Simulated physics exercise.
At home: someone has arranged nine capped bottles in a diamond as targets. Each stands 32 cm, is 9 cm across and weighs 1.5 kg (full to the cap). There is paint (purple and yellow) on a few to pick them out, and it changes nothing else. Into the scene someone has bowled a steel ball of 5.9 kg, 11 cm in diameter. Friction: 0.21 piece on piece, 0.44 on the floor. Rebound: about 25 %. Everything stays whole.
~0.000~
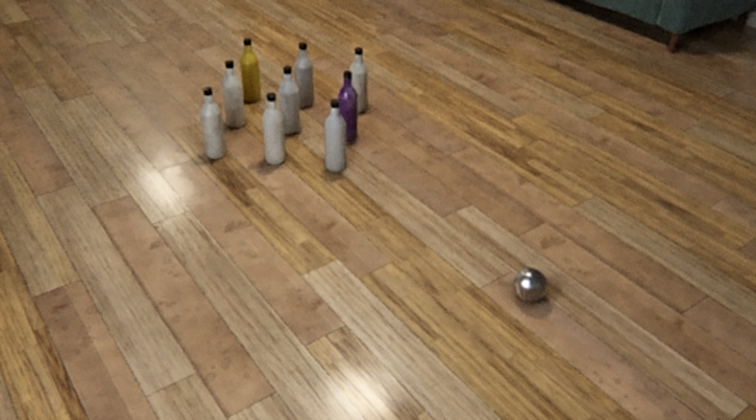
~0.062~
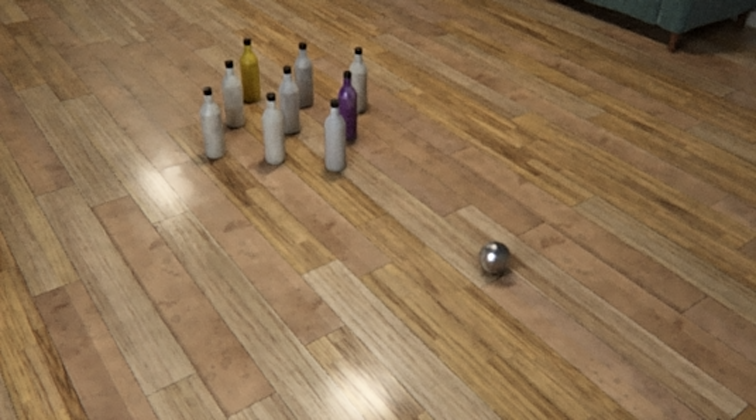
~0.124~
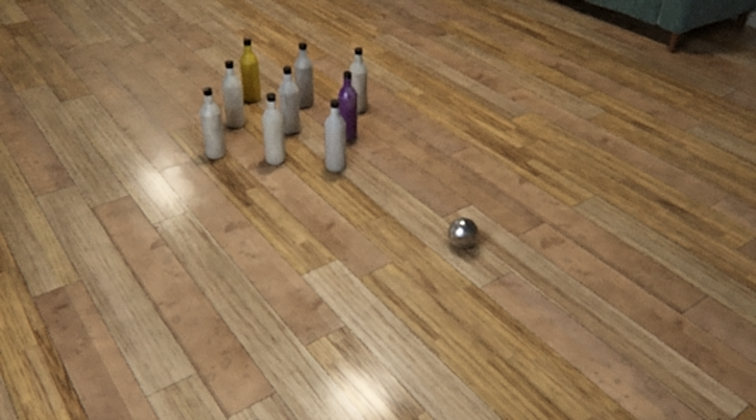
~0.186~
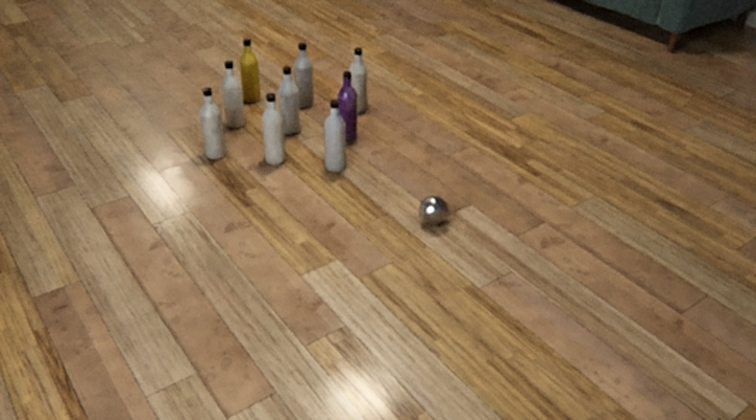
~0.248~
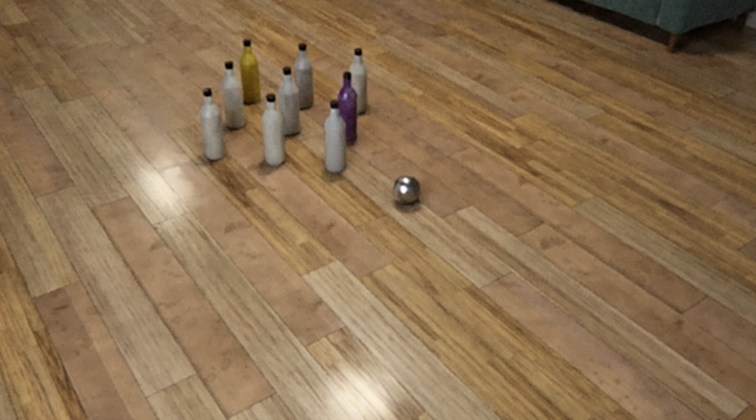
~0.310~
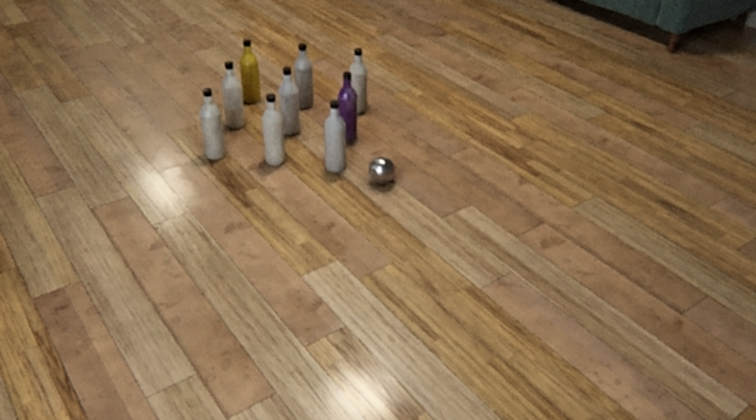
Shiny metal ball rolling leftward across a wooden floor, nearing a standing cluster of pale, purple and yellow bottles with dark caps.
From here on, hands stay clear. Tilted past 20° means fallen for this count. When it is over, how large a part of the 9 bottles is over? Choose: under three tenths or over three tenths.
The part is over three tenths.
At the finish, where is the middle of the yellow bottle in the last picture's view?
In the last picture it sits at roughly (186, 96).
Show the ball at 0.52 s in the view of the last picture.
It should be about (312, 117) in pixels.
Around 0.52 s, ball still moving; 1 of the 9 bottles over; purple bottle tipped 40°.
Around 0.74 s, ball still moving; 1 of the 9 bottles over; purple bottle lying flat; yellow bottle tipped 15°.
Around 1.34 s, ball still moving; 5 of the 9 bottles over; yellow bottle lying flat; purple bottle lying flat.
Finally (2.2 s), ball rolling away; 5 of the 9 bottles over; yellow bottle lying flat; purple bottle lying flat. That is 56 per cent. Seen by the last camera, middles, yellow bottle near (186, 96), purple bottle near (361, 122).
